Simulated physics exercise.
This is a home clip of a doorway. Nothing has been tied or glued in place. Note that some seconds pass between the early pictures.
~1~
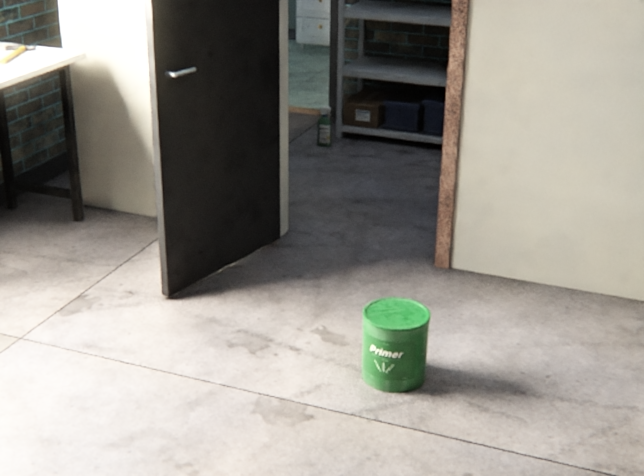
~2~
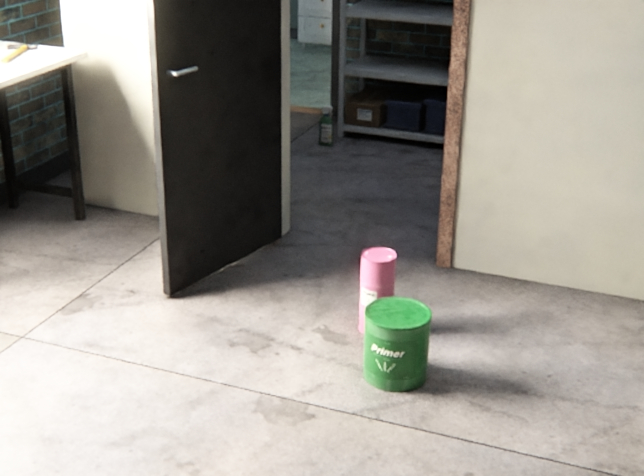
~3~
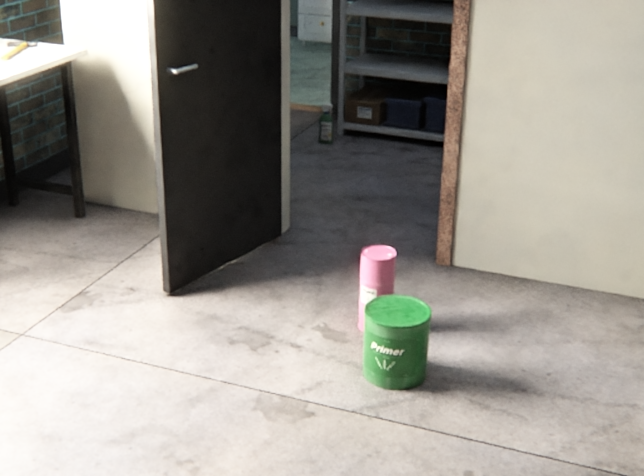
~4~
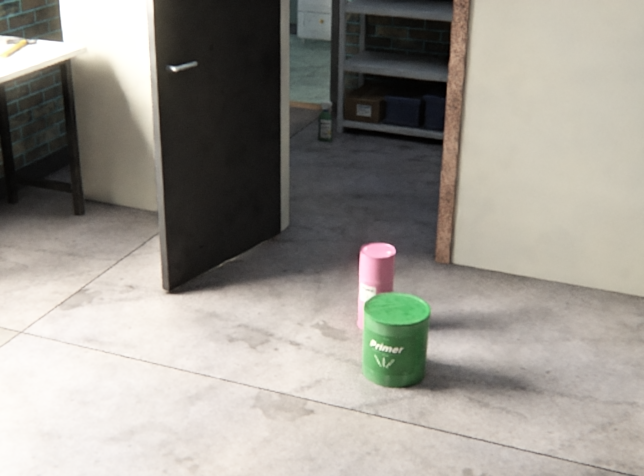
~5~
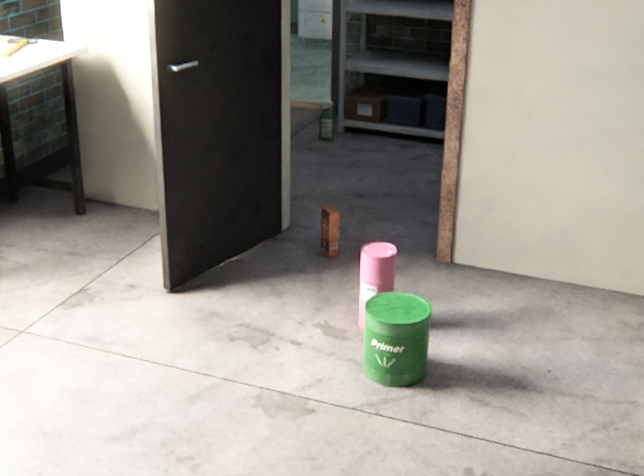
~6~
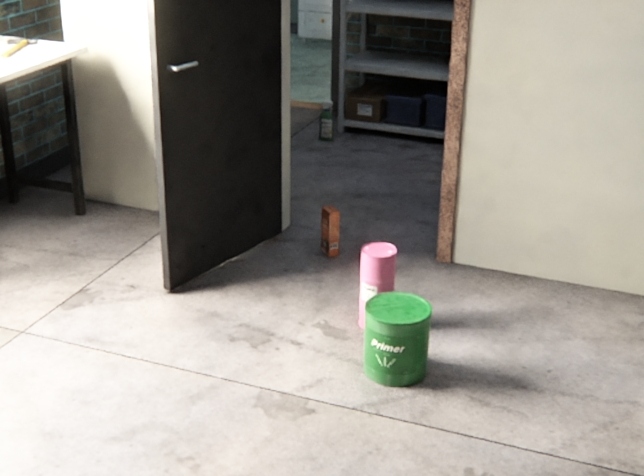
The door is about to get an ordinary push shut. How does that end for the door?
The door ends up fully closed.
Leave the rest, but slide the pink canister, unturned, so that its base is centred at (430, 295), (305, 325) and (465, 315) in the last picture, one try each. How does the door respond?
On the first try it swings fully closed, on the second it swings fully closed, and on the third it swings fully closed.
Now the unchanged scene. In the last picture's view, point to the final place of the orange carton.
Roughly (356, 224).
Then, 1.00 s later than the last frame, open by 50°.
Then, 1.50 s later than the last frame, open by 3°; orange carton moved about its own width near (345, 222).
When it is over, open by 0°; lying over on the floor, orange carton; the other 2 as before. End places, in pixels of the last picture, orange carton near (356, 224).
